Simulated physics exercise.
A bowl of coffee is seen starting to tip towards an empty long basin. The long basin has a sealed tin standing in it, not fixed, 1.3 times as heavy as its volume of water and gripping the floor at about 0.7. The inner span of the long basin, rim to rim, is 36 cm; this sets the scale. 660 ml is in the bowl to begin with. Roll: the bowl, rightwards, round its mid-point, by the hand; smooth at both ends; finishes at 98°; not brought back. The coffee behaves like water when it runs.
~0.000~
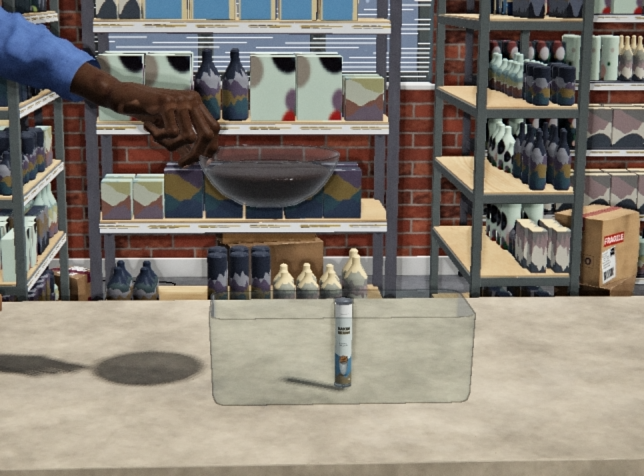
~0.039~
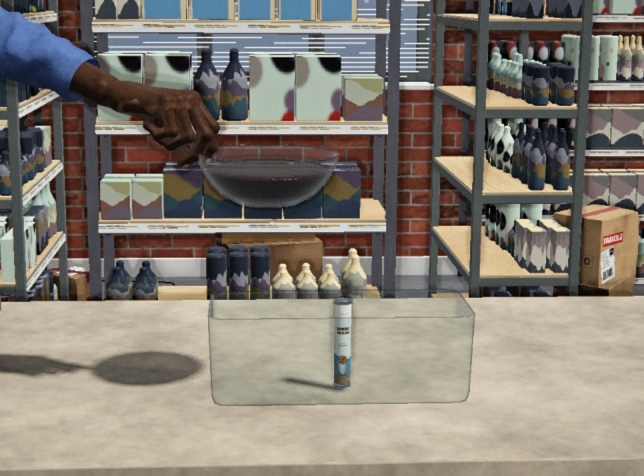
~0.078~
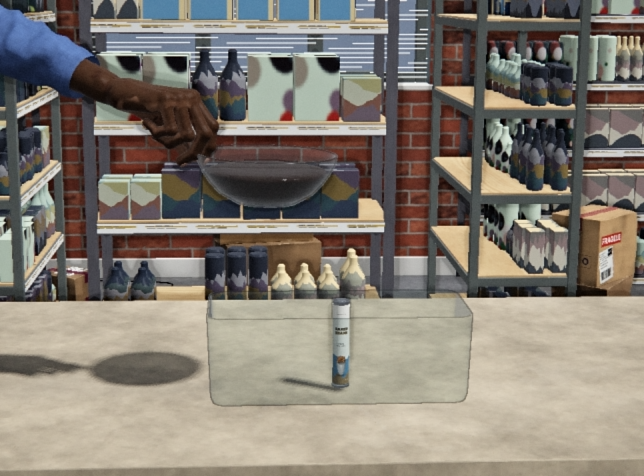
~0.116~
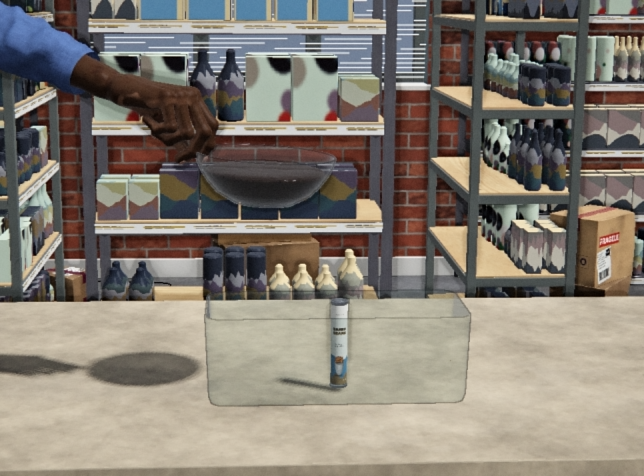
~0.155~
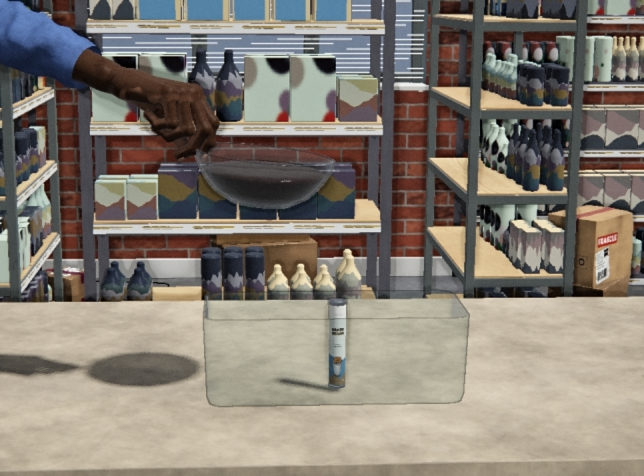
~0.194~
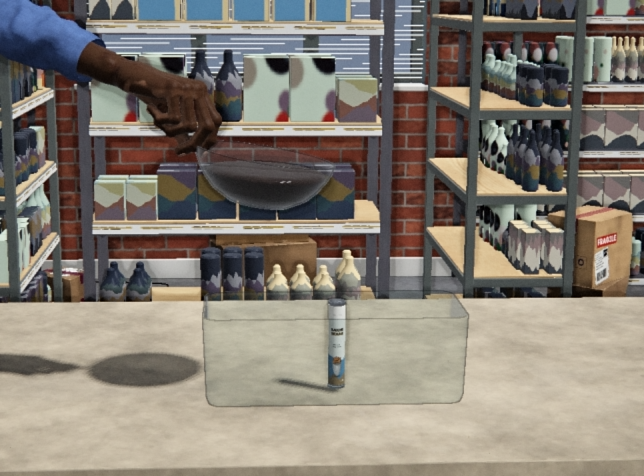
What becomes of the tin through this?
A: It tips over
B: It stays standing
The answer is B.
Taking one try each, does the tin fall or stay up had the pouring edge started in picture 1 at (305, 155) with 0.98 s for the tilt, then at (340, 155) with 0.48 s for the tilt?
Run one: It does not tip. Run two: It does not tip.
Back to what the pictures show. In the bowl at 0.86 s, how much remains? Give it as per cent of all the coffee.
0 %.
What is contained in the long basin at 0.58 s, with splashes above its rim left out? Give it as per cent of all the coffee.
Close to 10 in a hundred.
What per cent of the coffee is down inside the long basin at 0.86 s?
Looks like about 92 % of the whole amount.
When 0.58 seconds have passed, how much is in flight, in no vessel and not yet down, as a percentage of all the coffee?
It comes to roughly 54 per cent.
By 0.58 s the tilt is 63° and 37 per cent is still to pour; the tin stands where it began.
By 0.86 s the tilt is 95° and 0 per cent is still to pour; the tin leans 5°.
By 1.16 s the tilt is 98° and 0 per cent is still to pour; the tin stands where it began.
By 1.48 s the tilt is 98° and 0 per cent is still to pour; the tin stands where it began.
At rest the tin stands where it began.
